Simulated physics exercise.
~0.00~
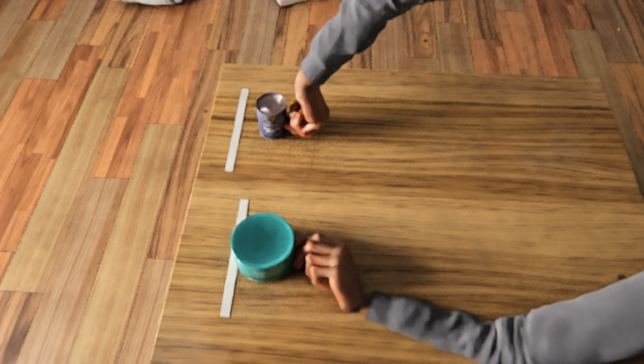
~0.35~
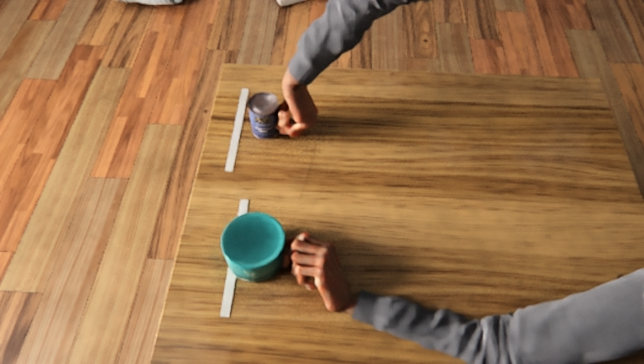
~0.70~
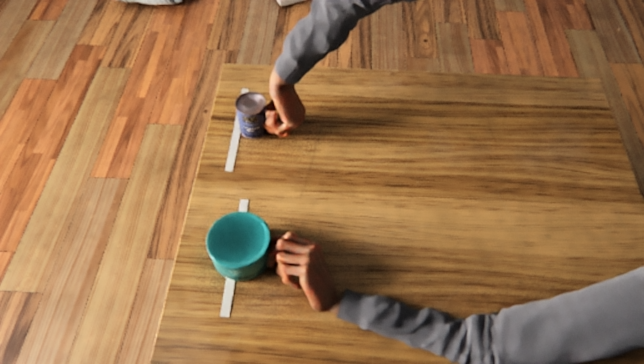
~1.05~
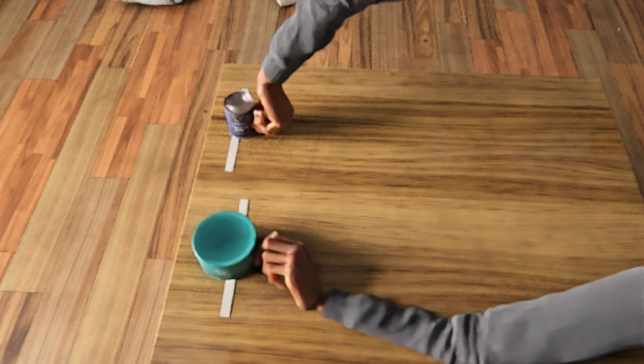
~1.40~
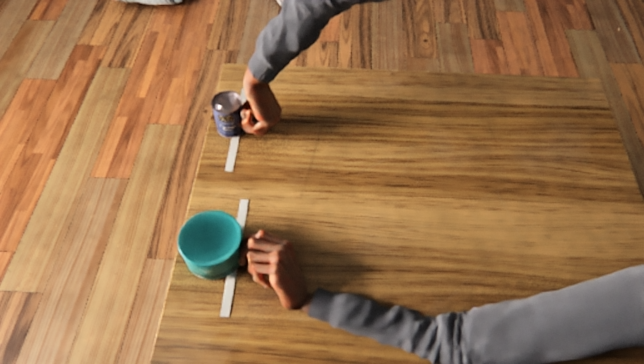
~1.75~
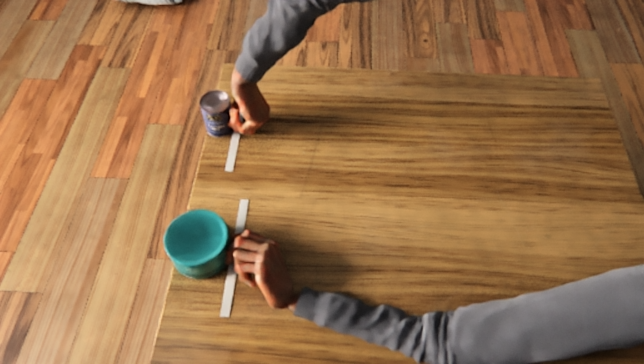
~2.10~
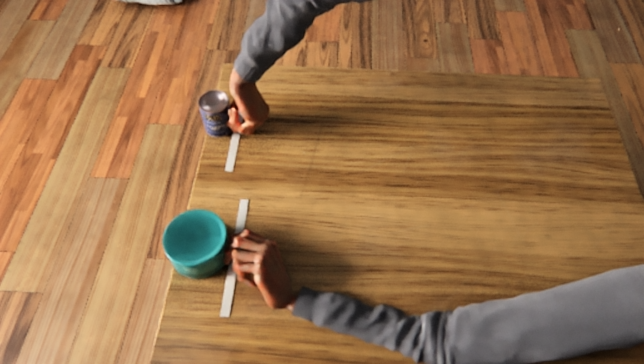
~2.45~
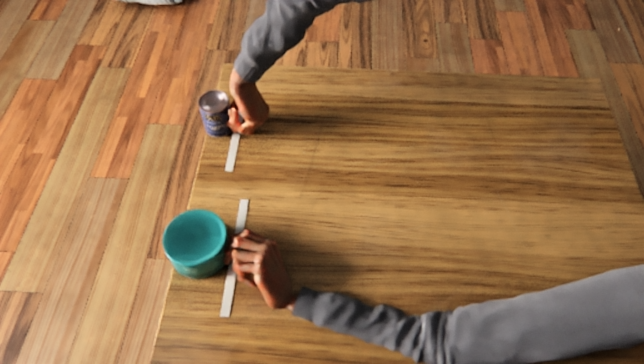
Two hands in grey sleeves reach over a wooden table on a plank floor, seen from above, one from the top and one from the lower right. The far hand rests against a small dark blue tin, and the near hand against a wider turquoise tub, each beside a strip of pale tape near the table's left edge. Together the hands slowly push both things left, over the tape strips. The tin stays upright as both pass beyond the strips towards the edge. Then the hands stop, and the tub and tin stay still on the table at its left edge.
